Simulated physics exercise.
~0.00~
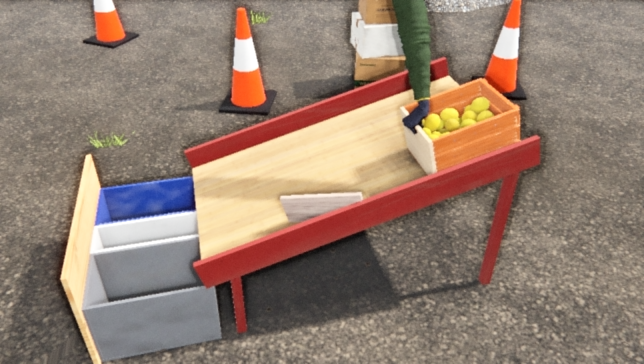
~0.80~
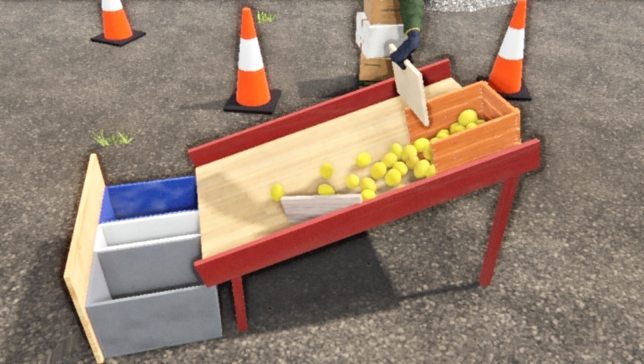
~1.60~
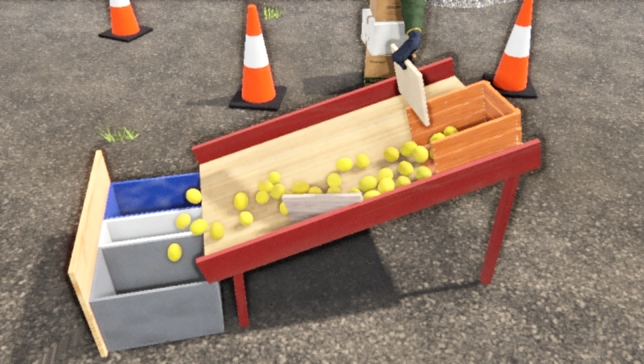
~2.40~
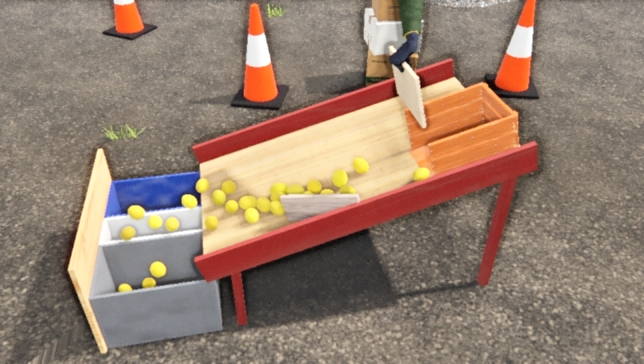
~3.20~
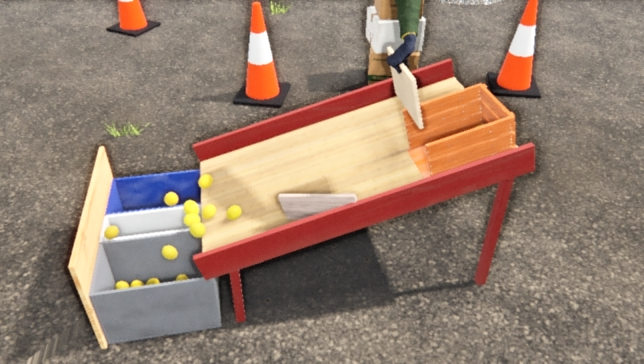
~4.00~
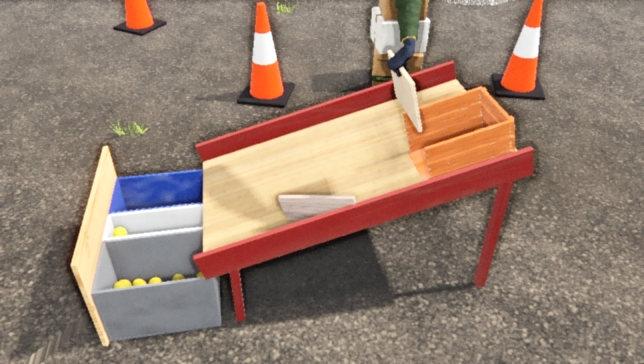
A sloping wooden table with red side rails stands on grey asphalt, seen from above, with orange and white traffic cones behind it. At its raised right end, yellow lemons fill an orange box, while a grey tub, a white tote and a blue bin sit side by side at the low left end, backed by a wooden board. A green-sleeved arm with a dark glove lifts the pale gate, and the lemons spill leftward, some passing around a small angled board. They drop off the edge into all three containers. Finally the slope is clear, with several lemons showing in the nearest grey tub and one in the white tote.
